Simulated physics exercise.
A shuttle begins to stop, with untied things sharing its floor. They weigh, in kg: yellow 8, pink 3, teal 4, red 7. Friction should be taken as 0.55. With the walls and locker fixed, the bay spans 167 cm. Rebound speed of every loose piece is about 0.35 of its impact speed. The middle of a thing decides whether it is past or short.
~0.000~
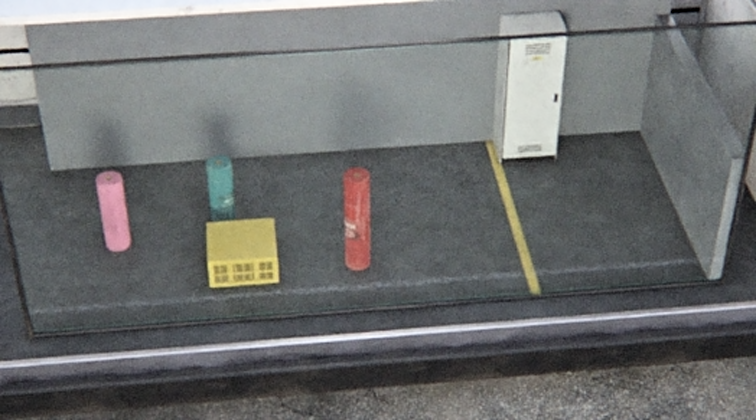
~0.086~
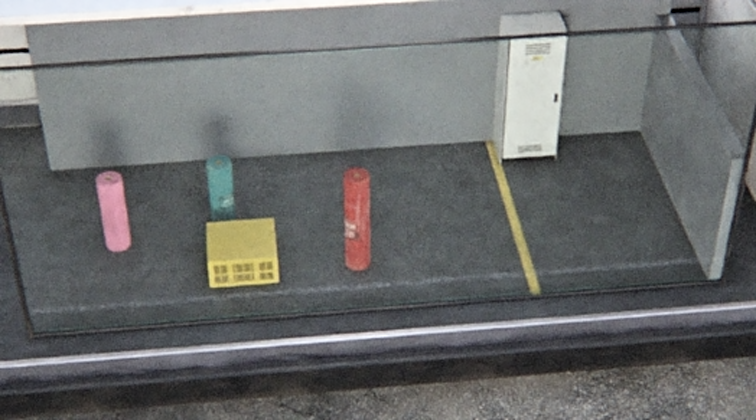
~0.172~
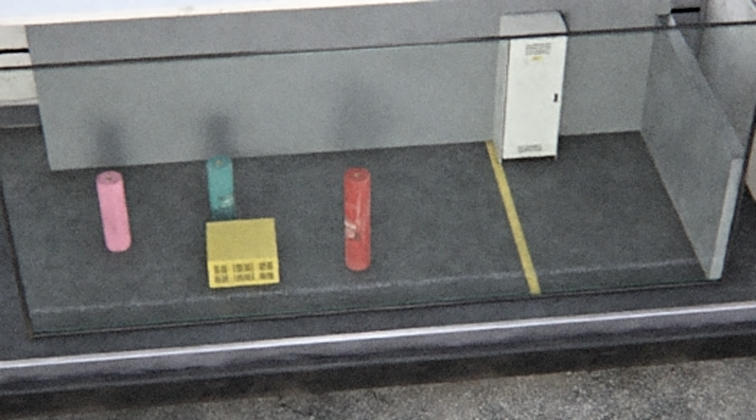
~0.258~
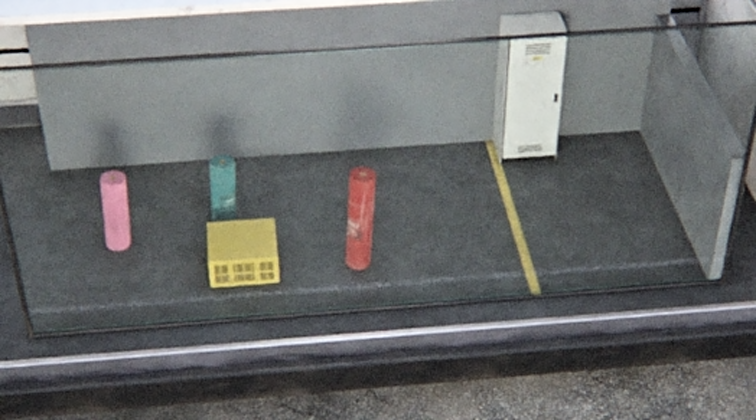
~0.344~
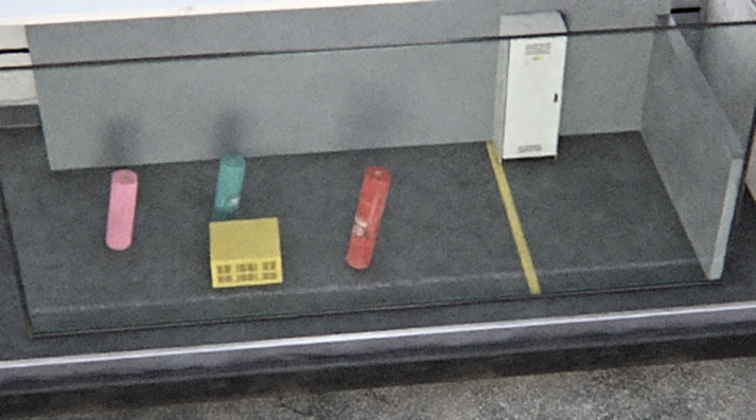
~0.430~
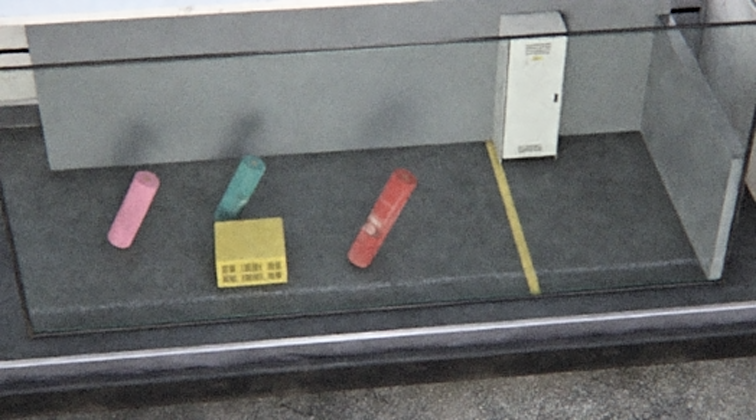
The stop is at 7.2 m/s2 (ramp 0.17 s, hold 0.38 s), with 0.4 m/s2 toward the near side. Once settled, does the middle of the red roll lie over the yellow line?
My guess is it does not make it over the line.
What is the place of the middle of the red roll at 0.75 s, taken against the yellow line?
Position: Approx. 40 cm short.
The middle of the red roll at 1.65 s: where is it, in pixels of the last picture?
You'd see it close to (497, 247) then.
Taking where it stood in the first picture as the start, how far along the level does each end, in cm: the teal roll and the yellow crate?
Teal roll: 70; yellow crate: 30.
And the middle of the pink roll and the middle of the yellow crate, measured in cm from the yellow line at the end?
Pink roll short by 180, yellow crate short by 150.
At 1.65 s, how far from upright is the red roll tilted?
Tilt: Around 90°.
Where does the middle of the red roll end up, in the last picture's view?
(497, 247).
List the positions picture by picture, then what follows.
Red roll (357, 220), yellow crate (242, 252), yellow line (533, 283), in the first picture.
Red roll (357, 220), yellow crate (242, 252), in the second picture.
Red roll (358, 220), yellow crate (242, 252), in the third picture.
Red roll (360, 219), yellow crate (243, 252), in the fourth picture.
Red roll (368, 218), yellow crate (246, 252), in the fifth picture.
Red roll (382, 219), yellow crate (250, 252), yellow line (533, 283), in the sixth picture.
After 0.75 s the red roll is 38 cm short of the yellow line, tilted 85°, near (467, 241) in the last picture's view.
After 1.15 s the red roll is 18 cm short of the yellow line, tilted 90°, near (497, 247) in the last picture's view; the yellow crate 149 cm short of the yellow line, tilted 0°.
After 1.65 s the red roll is 18 cm short of the yellow line, tilted 90°, near (497, 247) in the last picture's view; the yellow crate 149 cm short of the yellow line, tilted 0°.
Final state at 2.9 s, yellow crate stops short of the yellow line; pink roll stops short of the yellow line; teal roll stops short of the yellow line; red roll stops short of the yellow line.
